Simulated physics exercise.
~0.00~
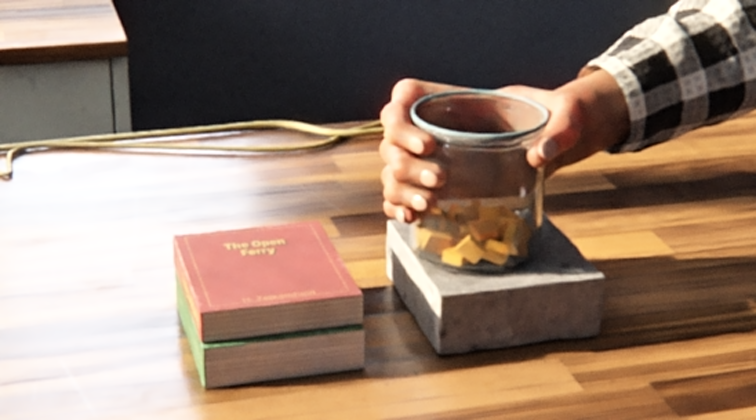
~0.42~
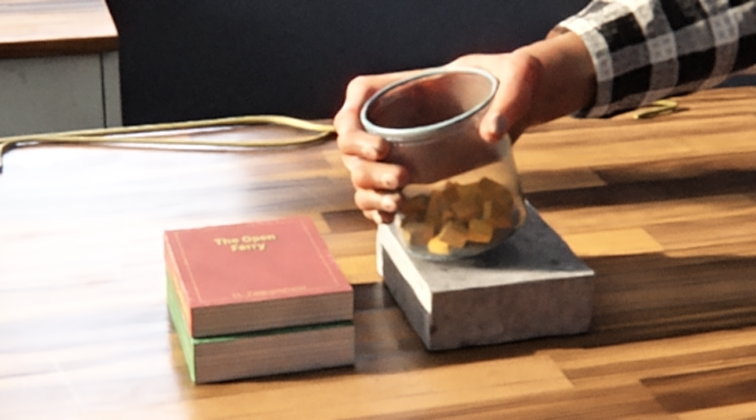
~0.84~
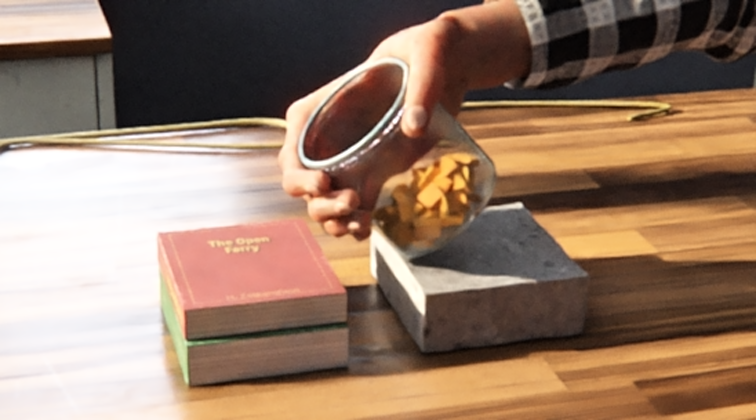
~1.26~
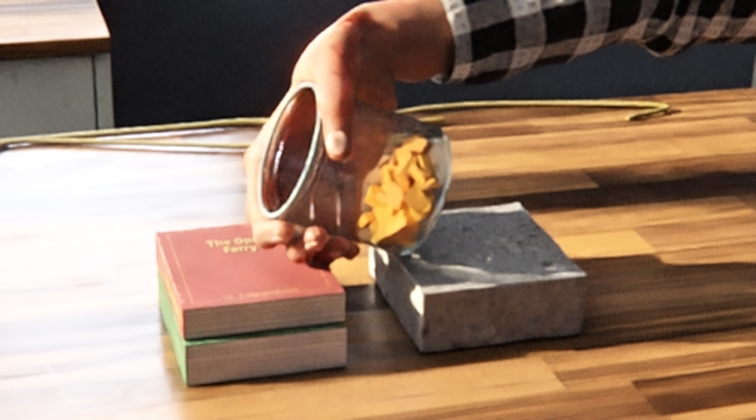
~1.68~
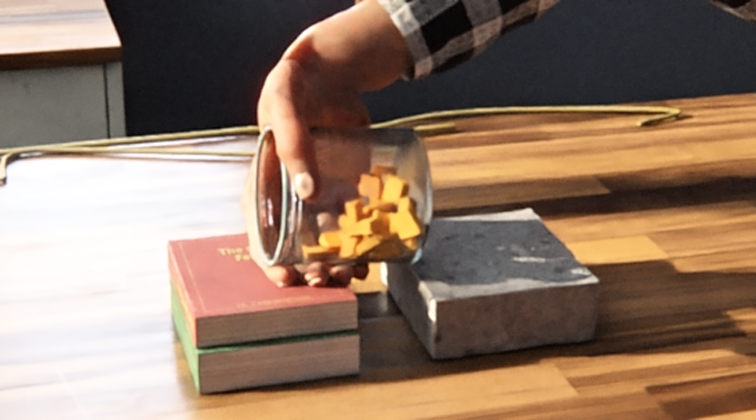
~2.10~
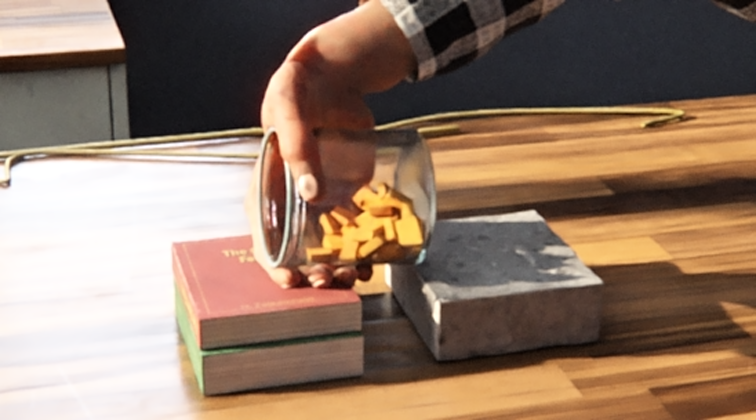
A hand tips a glass jar of orange pieces leftward onto stacked books, spilling none.
